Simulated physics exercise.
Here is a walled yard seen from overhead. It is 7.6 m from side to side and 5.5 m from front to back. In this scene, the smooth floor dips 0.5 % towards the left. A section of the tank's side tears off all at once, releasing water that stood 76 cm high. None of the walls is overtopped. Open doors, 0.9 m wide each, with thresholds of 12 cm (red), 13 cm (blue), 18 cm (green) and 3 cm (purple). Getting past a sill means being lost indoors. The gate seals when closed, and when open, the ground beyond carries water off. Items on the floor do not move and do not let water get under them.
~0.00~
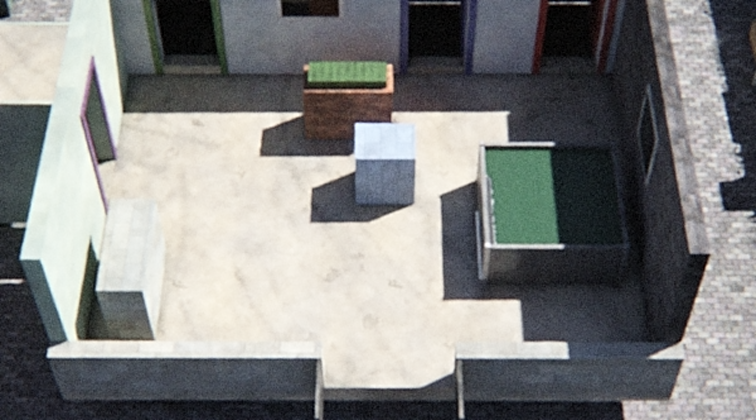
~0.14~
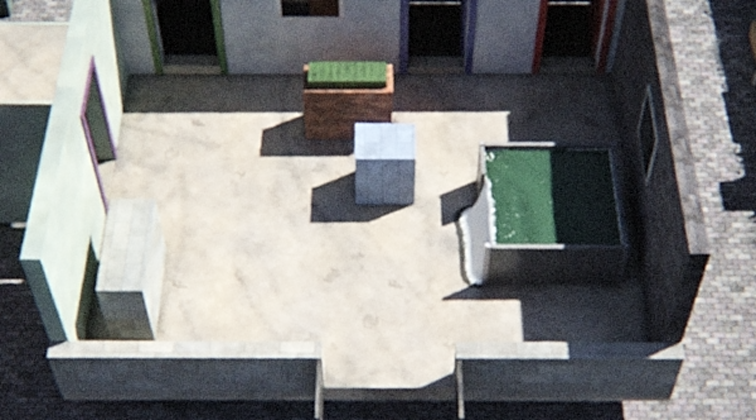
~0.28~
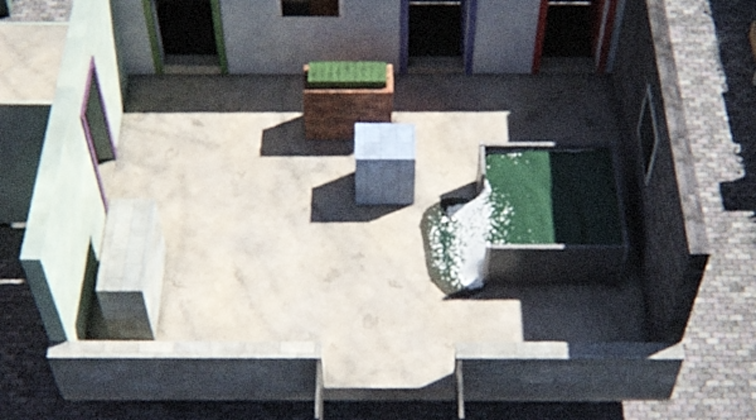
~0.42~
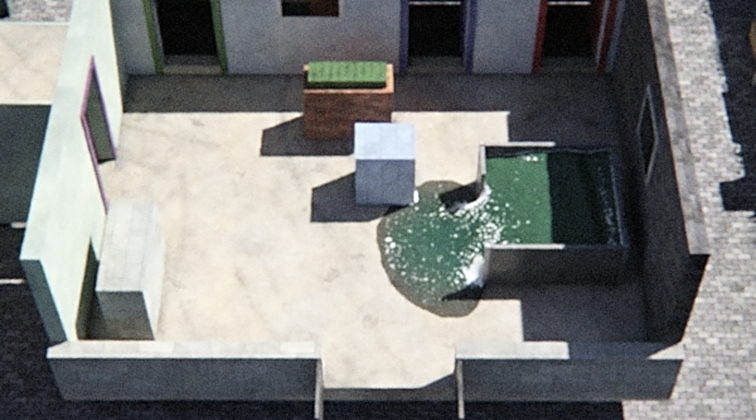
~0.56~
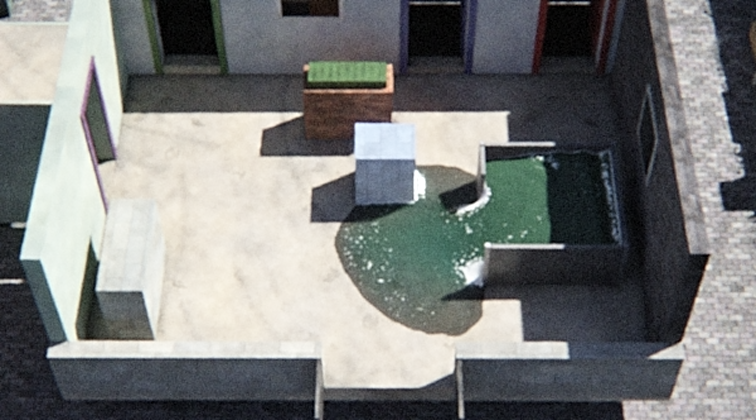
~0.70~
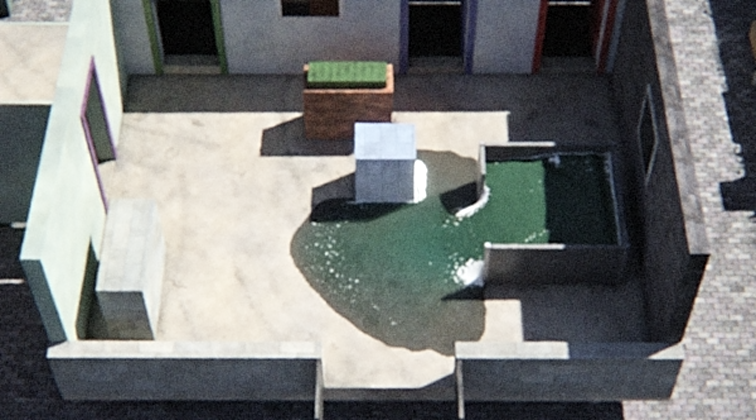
Green water bursts through the left side of a rectangular tank in a walled yard, foaming white at the gap, then spreads leftward across the pale floor in a widening pool that reaches and passes a grey-blue block.
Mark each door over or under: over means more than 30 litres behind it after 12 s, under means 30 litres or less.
Red door under, blue door under, green door under, purple door over.
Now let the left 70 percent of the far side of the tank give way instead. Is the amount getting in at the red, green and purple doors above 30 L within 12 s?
So red ends up past the limit, green short of it, purple past the limit.
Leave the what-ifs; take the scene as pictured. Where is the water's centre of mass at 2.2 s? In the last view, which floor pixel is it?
Roughly (395, 249) in the last picture.
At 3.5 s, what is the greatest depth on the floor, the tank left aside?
It gets to some 31 cm.
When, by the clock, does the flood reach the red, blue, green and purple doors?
Red = 3.6 s, blue = 1.6 s, green = 3.8 s, purple = 1.8 s.
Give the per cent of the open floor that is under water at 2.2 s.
Close to 50 in a hundred.
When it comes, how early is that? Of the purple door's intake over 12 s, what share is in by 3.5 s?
45 per cent, roughly.
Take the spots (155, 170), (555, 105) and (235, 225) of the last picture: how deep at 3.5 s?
Depths in turn: Roughly 2, 0 and 4 centimetres.
After 1.4 s water covers 40 % of the floor and is deepest (35 cm) near (470, 261); red door not reached, blue door not reached, green door not reached, purple door not reached.
After 2.2 s water covers 50 % of the floor and is deepest (34 cm) near (149, 371); red door not reached, blue door 8 cm at the sill, 0 L in, green door not reached, purple door 11 cm at the sill, 16 L in.
After 3.5 s water covers 55 % of the floor and is deepest (31 cm) near (81, 371); red door not reached, blue door 3 cm at the sill, 0 L in, green door not reached, purple door 15 cm at the sill, 126 L in.
After 7.0 s water covers 65 % of the floor and is deepest (17 cm) near (122, 118); red door 1 cm at the sill, 0 L in, blue door 4 cm at the sill, 0 L in, green door 12 cm at the sill, 0 L in, purple door 9 cm at the sill, 230 L in.
After 12.0 s water covers 90 % of the floor and is deepest (9 cm) near (127, 92); red door 5 cm at the sill, 0 L in, blue door 5 cm at the sill, 0 L in, green door 8 cm at the sill, 0 L in, purple door 8 cm at the sill, 294 L in.
